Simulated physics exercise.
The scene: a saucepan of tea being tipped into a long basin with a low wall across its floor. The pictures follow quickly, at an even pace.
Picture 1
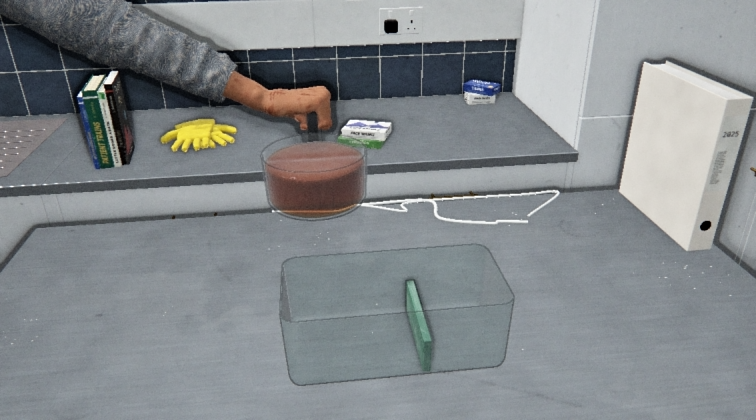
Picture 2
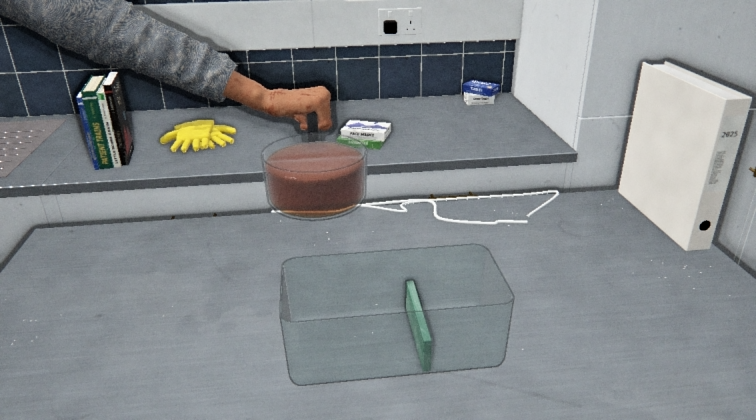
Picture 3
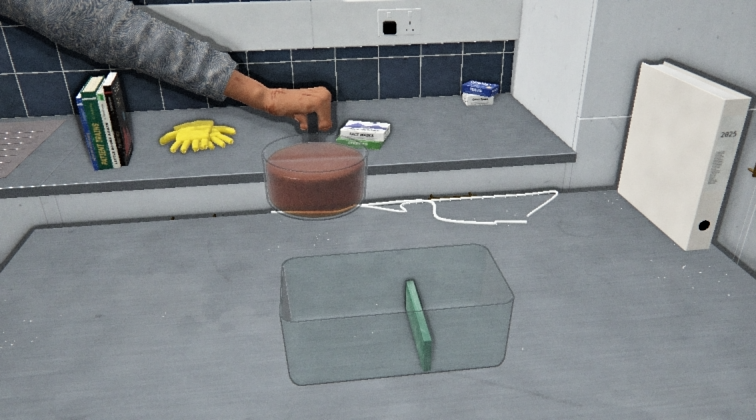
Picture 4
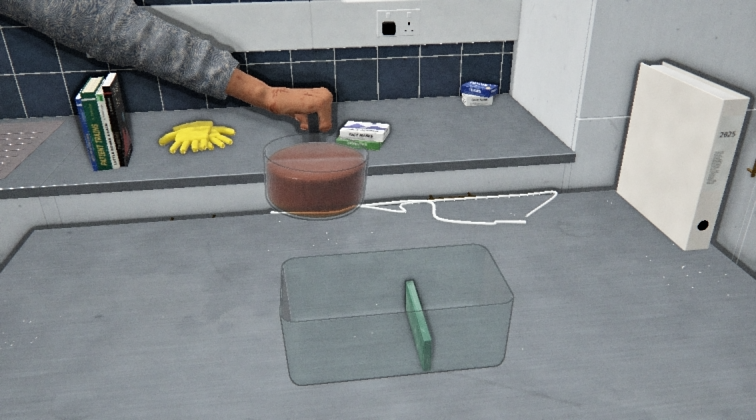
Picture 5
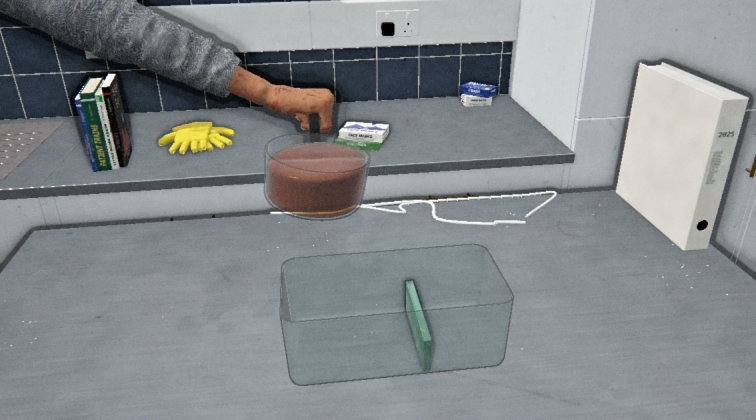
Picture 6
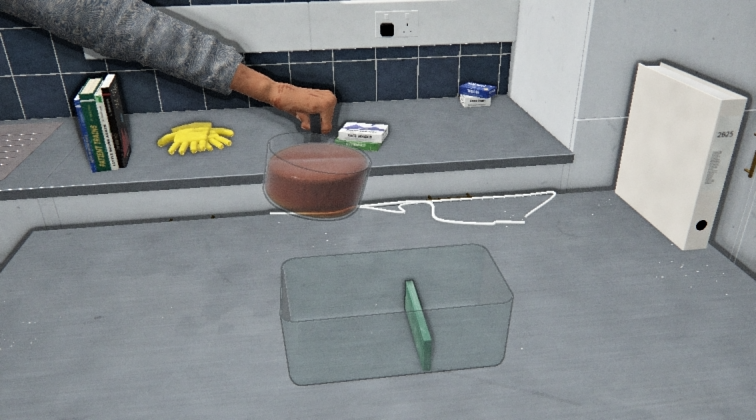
The clip opens on a hand in a grey sleeve holding a clear, round pan of reddish-brown liquid, level above an empty, see-through basin with a low green wall across its floor. The pan then tilts slightly to the right, gradually at first and then a little more, while everything else stays still.
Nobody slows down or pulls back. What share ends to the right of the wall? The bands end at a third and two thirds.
In the end from a third to two thirds is right of the wall.
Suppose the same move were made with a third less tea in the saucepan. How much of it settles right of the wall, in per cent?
Some 20 per cent.
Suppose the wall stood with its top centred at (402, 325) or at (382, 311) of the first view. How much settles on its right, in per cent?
About 60 and 85 per cent.
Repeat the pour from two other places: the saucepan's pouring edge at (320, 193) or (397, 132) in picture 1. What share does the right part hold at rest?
Roughly 5 per cent, and 80 per cent.
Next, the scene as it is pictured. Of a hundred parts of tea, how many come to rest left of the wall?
Close to 50 per cent.
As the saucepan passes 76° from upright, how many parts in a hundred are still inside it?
Near 45 %.
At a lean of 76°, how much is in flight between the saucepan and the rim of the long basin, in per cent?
Close to 40 per cent.
A moment on, the saucepan is tipped on its side and 44 per cent is still to pour, 5 is left of the wall and 9 right of it.
Next, the saucepan is tipped right over and 5 per cent is still to pour, 36 is left of the wall and 49 right of it.
Then the saucepan is tipped right over and 0 per cent is still to pour, 50 is left of the wall and 49 right of it.
Later the saucepan is tipped right over and 0 per cent is still to pour, 50 is left of the wall and 49 right of it.
Finally, 50 per cent lies left of the wall, 49 right of it and 1 outside.
